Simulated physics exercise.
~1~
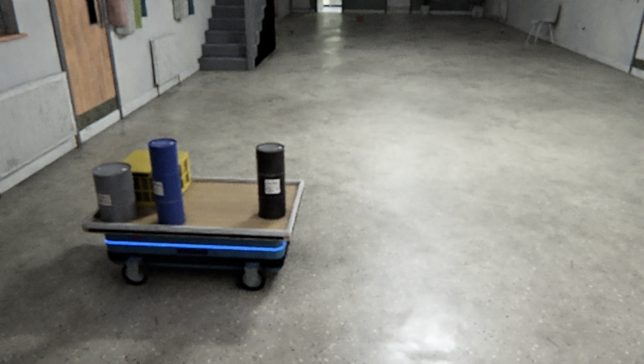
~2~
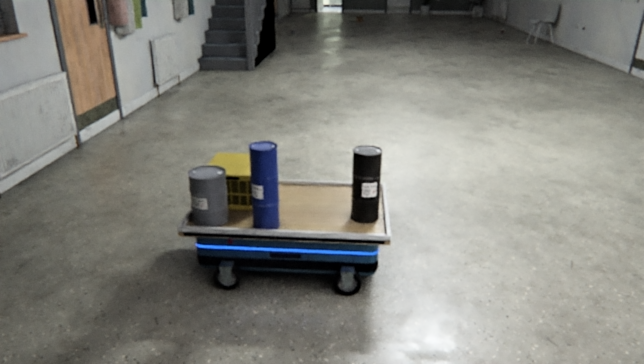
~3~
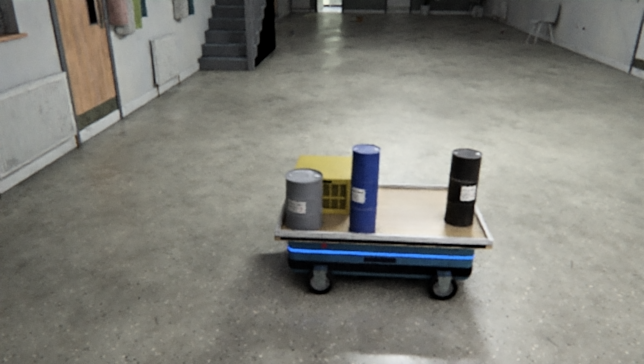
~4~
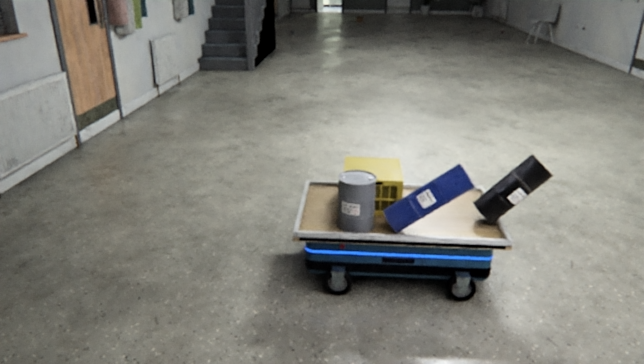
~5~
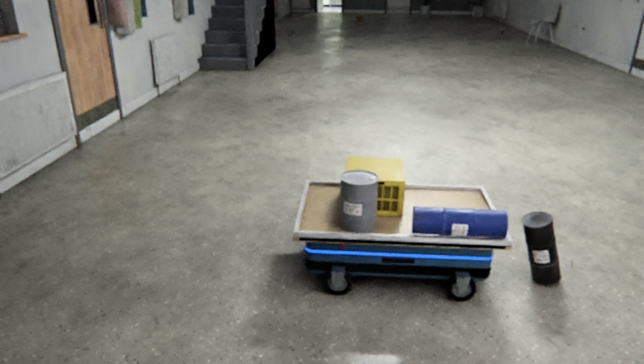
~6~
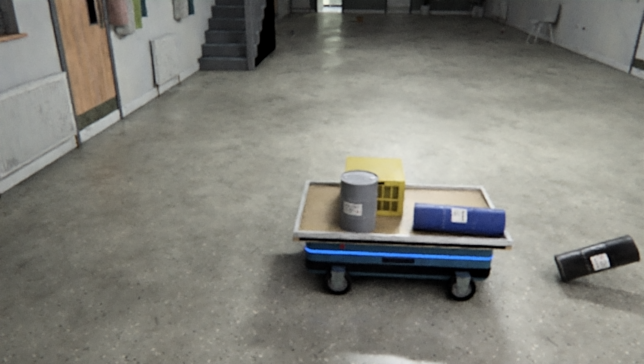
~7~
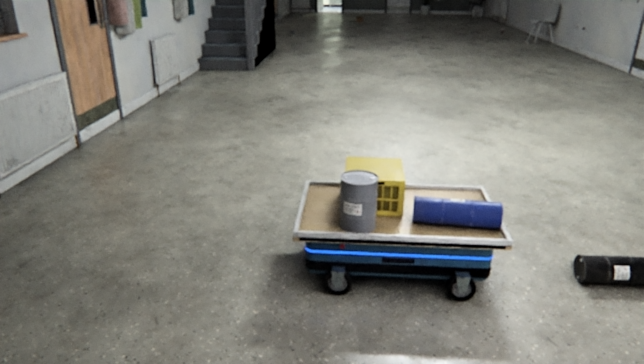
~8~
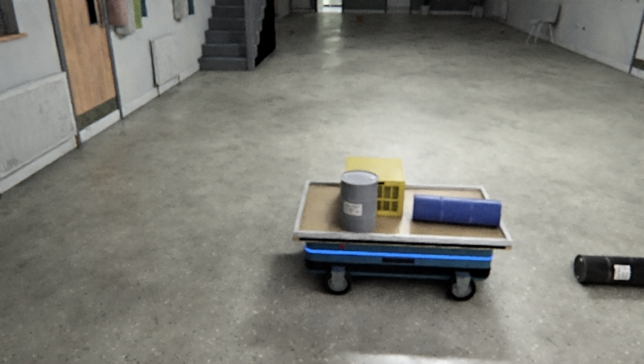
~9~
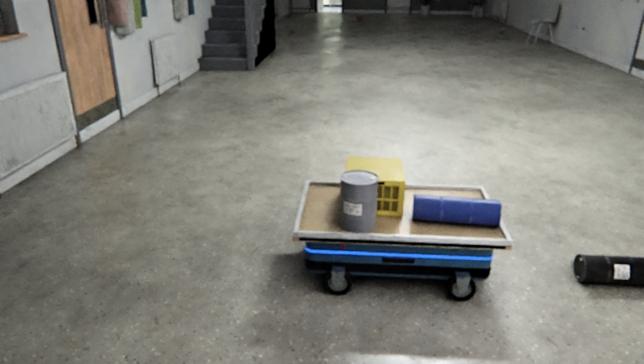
Flat cart rolling right and stopping abruptly, blue canister toppling onto its deck, black one tumbling to the floor, others staying upright.
